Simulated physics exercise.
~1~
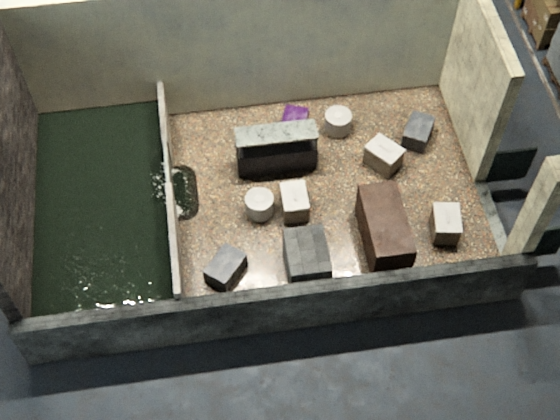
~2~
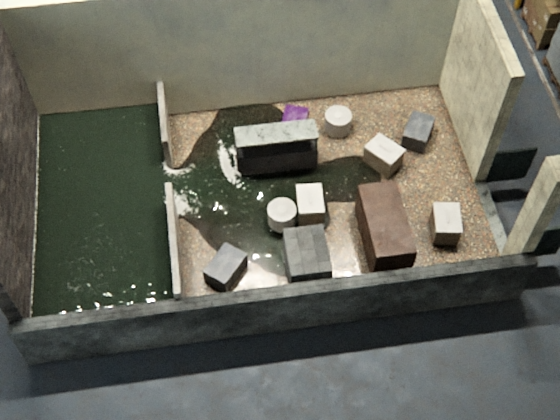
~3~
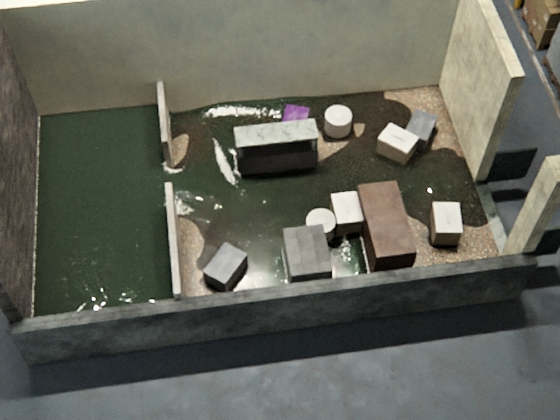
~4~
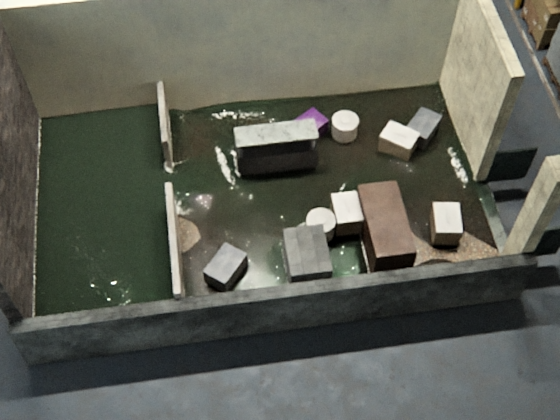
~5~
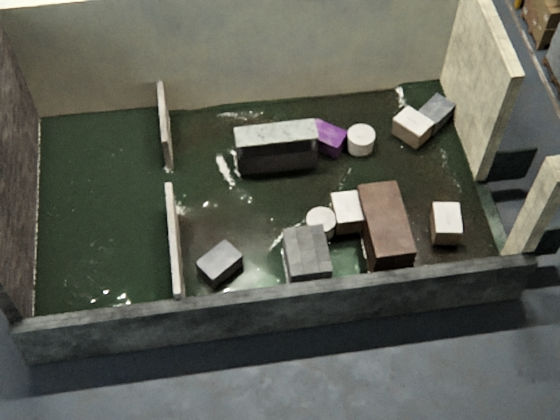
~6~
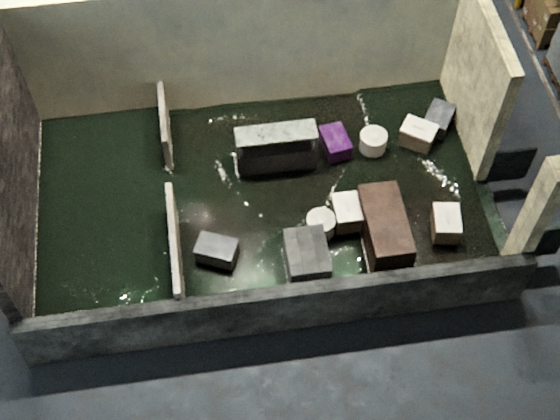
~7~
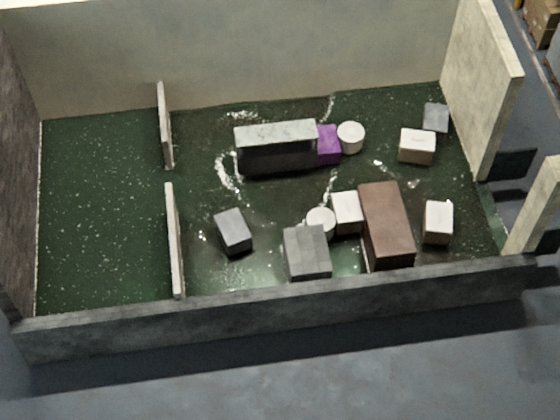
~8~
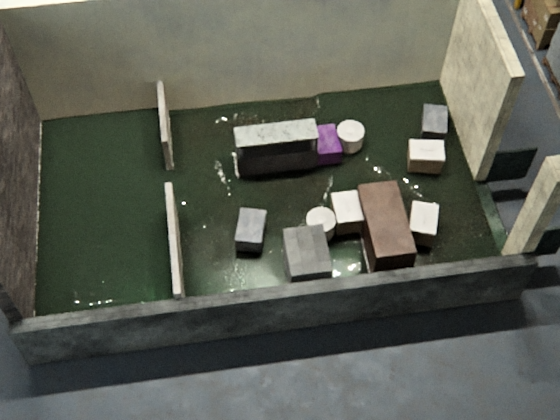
Dark green water bursting through a gap in a partition, flooding a walled room and shifting crates and tubs, which stay inside.
